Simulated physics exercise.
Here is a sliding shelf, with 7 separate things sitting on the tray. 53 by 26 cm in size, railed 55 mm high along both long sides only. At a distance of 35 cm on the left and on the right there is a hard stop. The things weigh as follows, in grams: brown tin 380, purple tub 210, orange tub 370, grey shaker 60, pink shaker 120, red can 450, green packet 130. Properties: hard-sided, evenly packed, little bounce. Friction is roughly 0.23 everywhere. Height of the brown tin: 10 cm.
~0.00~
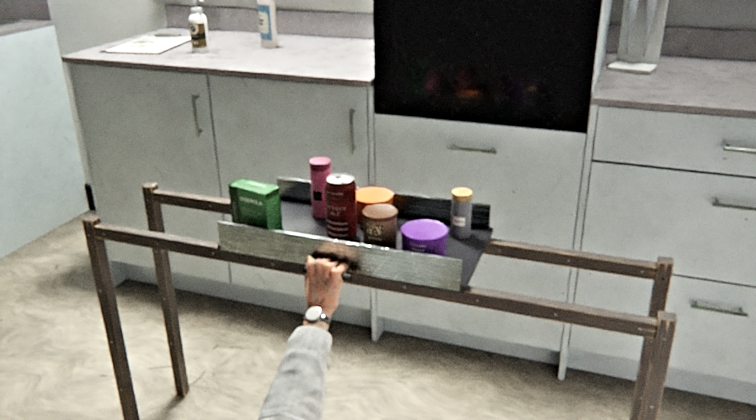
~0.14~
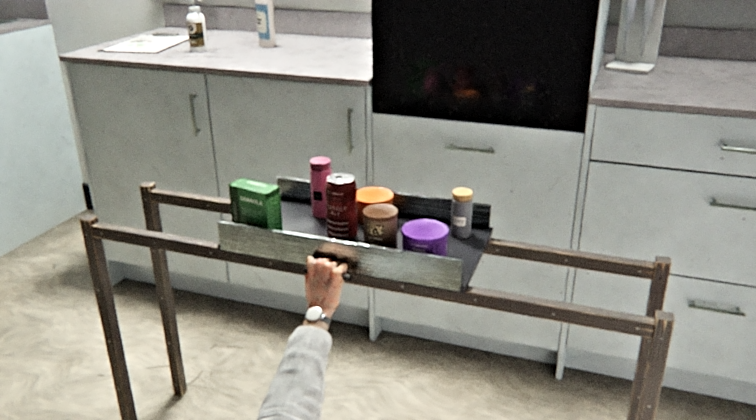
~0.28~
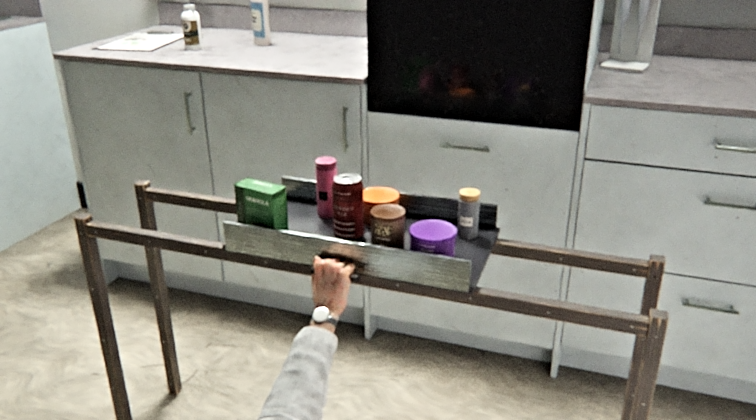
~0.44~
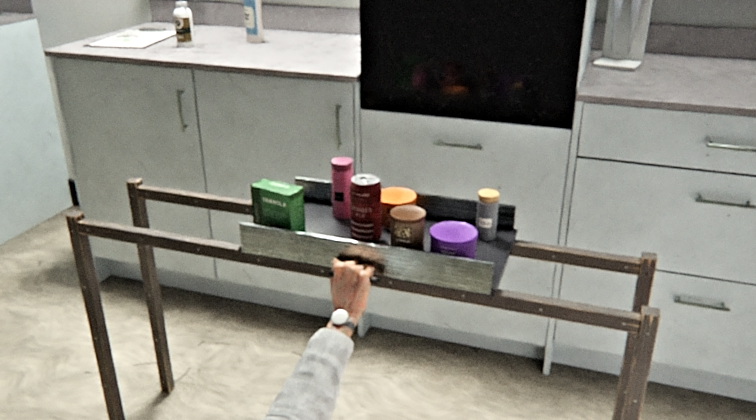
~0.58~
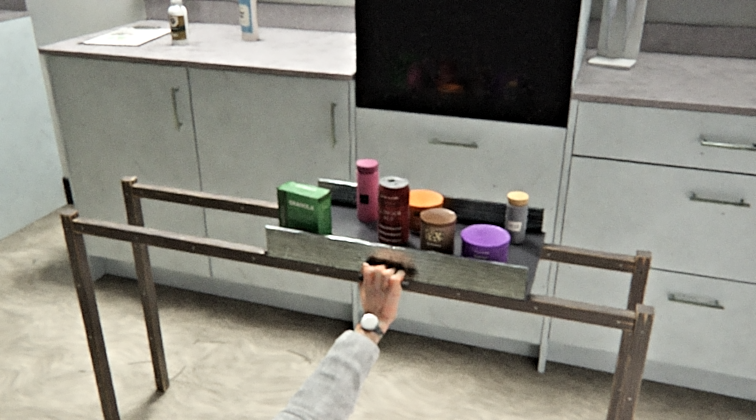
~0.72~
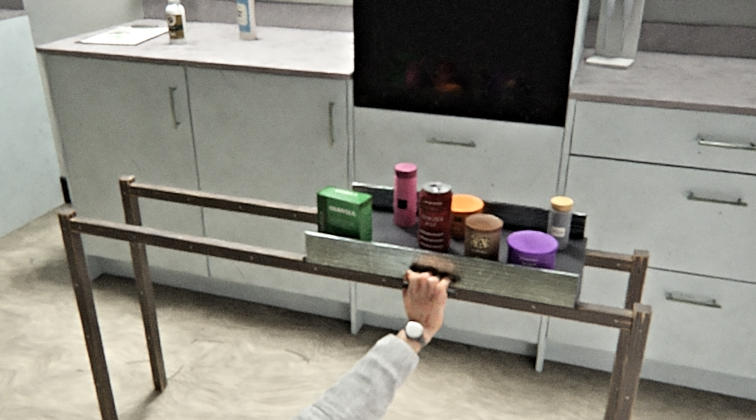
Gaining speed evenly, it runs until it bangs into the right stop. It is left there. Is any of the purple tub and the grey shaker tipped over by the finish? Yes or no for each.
Purple tub: Yes, grey shaker: Yes.
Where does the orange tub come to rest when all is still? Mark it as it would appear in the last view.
It settles somewhere near (580, 233).
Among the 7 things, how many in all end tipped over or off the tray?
That makes 2.
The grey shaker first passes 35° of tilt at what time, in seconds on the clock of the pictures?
That first happens close to 1.0 seconds.
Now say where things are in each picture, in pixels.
In the first picture, tray midway; purple tub (424, 247); grey shaker (461, 214).
In the second picture, tray has slid 1 cm right; pink shaker (321, 188); red can (342, 209).
In the third picture, tray has slid 3 cm right; green packet (262, 212); brown tin (388, 234).
In the fourth picture, tray has slid 9 cm right; pink shaker (343, 188).
In the fifth picture, tray has slid 16 cm right; red can (394, 213); green packet (305, 216).
In the sixth picture, tray has slid 25 cm right; purple tub (531, 260); grey shaker (559, 223).
By 0.92 s, tray has slid 35 cm right; grey shaker 6 cm from its spot near (639, 234); purple tub 6 cm from its spot near (617, 273); green packet 6 cm from its spot.
By 1.12 s, tray has slid 35 cm right; purple tub and grey shaker now off the tray; green packet 14 cm from its spot; red can 14 cm from its spot.
By 1.32 s, tray has slid 35 cm right; pink shaker 15 cm from its spot; red can 15 cm from its spot; orange tub 15 cm from its spot.
When it is over (1.6 s), off the tray and tipped over, purple tub and grey shaker; not toppled but over 5 cm from the start, brown tin, orange tub, pink shaker, red can and green packet.
